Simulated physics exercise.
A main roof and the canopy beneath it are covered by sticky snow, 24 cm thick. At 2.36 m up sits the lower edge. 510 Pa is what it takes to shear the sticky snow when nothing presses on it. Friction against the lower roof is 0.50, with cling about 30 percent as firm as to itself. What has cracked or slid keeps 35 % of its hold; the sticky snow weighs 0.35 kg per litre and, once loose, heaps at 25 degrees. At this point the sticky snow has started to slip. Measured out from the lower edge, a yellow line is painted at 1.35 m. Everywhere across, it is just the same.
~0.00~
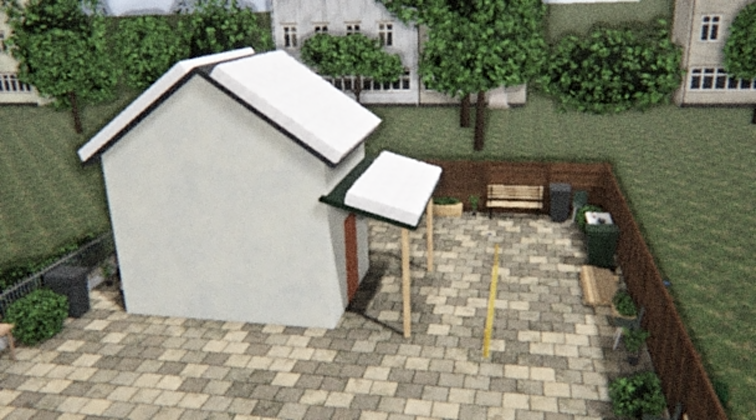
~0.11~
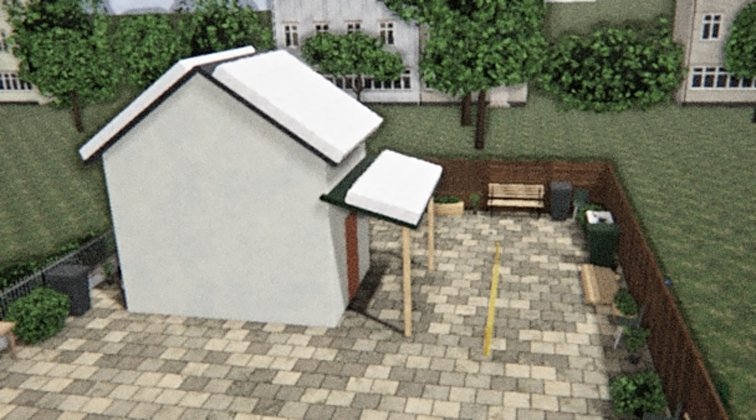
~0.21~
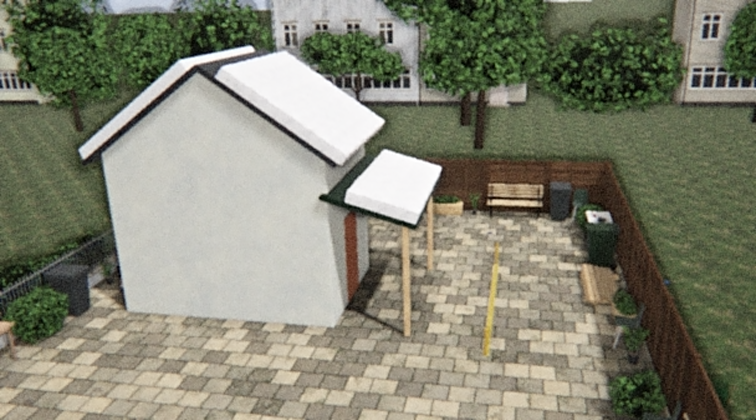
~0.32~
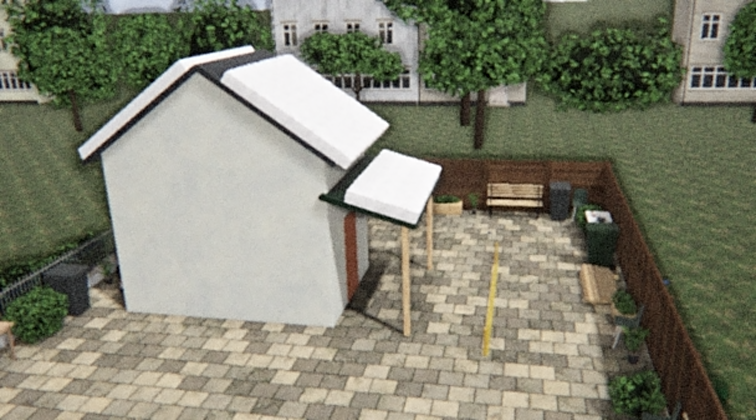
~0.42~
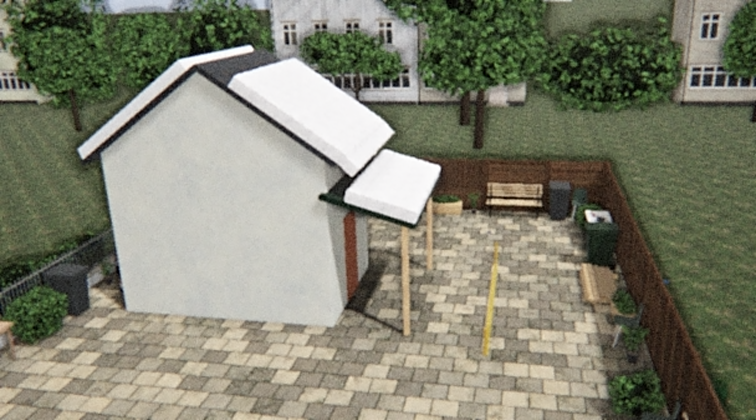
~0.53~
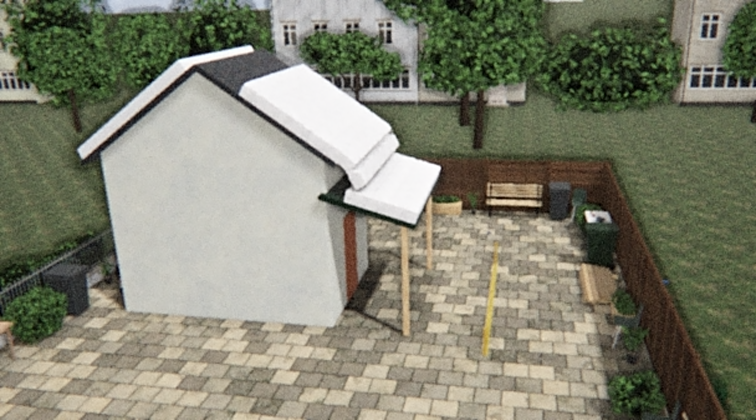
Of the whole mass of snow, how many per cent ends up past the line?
47 %.
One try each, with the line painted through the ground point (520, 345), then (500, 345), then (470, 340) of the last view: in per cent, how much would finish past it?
First try around 30 per cent, second around 40 per cent, third around 55 per cent.
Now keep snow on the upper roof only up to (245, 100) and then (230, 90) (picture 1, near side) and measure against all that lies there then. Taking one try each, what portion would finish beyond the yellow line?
It would be 30 percent the first time and 40 percent the second.
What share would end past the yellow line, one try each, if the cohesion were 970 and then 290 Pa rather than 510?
The answers, in order, are 25 % and 55 %.
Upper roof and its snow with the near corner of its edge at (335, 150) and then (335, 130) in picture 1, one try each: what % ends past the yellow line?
Try 1: Near 55 %; try 2: Near 55 %.
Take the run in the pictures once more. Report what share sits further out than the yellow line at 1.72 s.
Around 25 percent of it.
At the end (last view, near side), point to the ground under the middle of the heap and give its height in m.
Near (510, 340), some 0.3 m high.
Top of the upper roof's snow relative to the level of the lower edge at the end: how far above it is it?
Looks like around 0.6 m above that edge.
After 1.07 s, none is below the lower edge and 0 % is past the line.
After 1.72 s, 56 % is below the lower edge and 23 % is past the line.
After 2.36 s, 74 % is below the lower edge and 47 % is past the line.
After 3.00 s, 75 % is below the lower edge and 47 % is past the line.
After 3.30 s, 75 % is below the lower edge and 47 % is past the line.
